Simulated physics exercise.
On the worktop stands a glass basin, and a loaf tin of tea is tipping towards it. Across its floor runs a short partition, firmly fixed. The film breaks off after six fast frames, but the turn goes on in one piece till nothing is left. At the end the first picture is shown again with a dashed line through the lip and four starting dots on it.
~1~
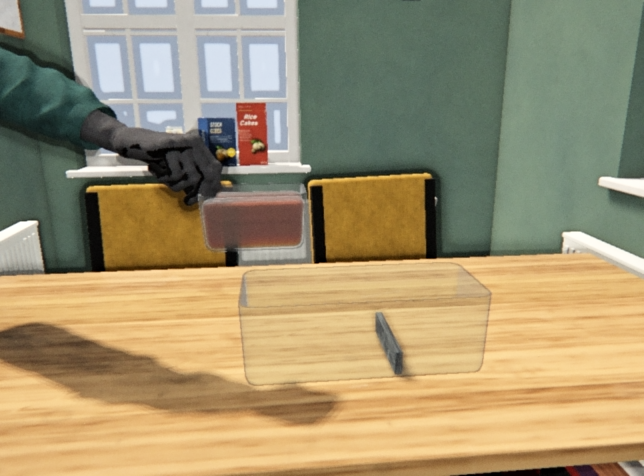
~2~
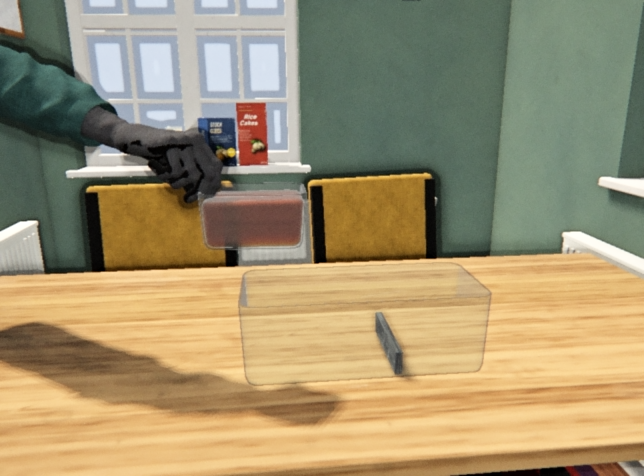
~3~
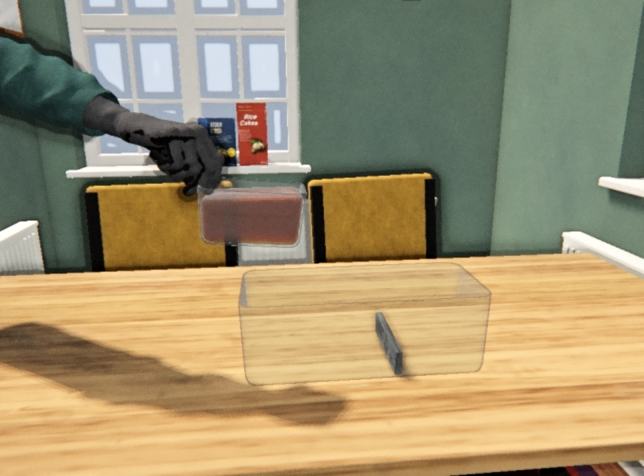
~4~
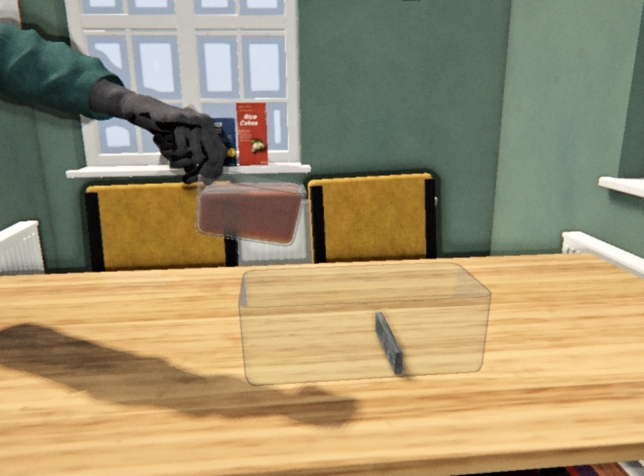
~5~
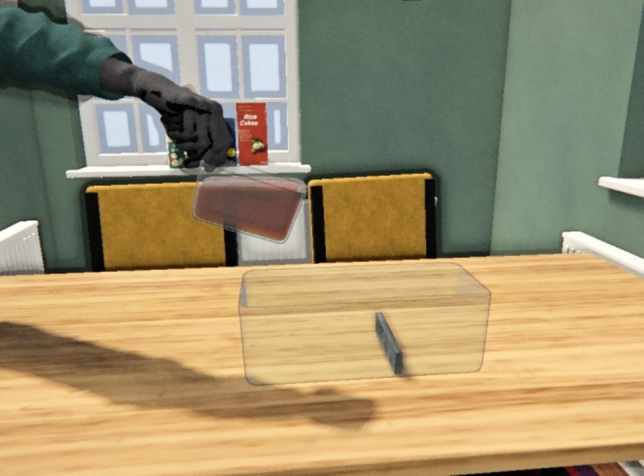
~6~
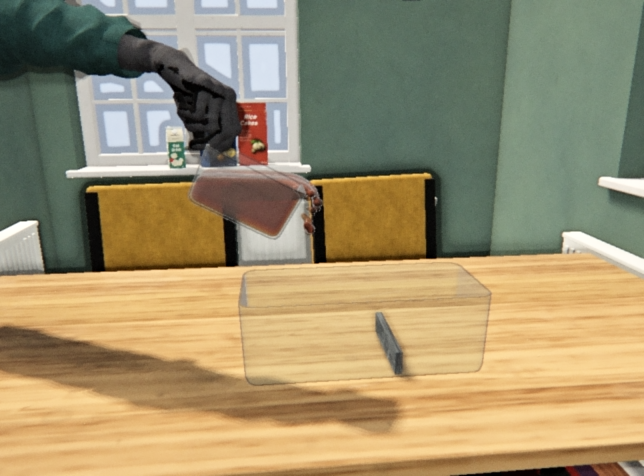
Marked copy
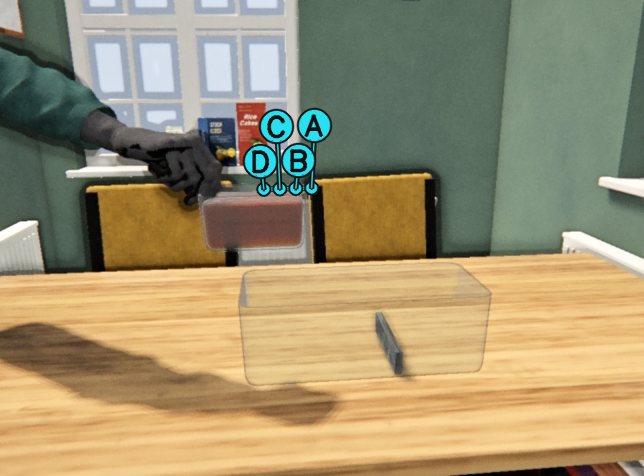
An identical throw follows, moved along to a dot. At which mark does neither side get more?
Use dot A.
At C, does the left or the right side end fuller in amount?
The left side.
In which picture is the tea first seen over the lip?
Picture 5.
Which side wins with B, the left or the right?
More ends on the left.
In cyan, A at (311, 188); B at (295, 188); C at (279, 188); D at (263, 189).
With A, about 47 % ends left of the wall and 52 % right of it.
With B, about 79 % ends left of the wall and 19 % right of it.
With C, about 90 % ends left of the wall and 10 % right of it.
With D, about 85 % ends left of the wall and 14 % right of it.
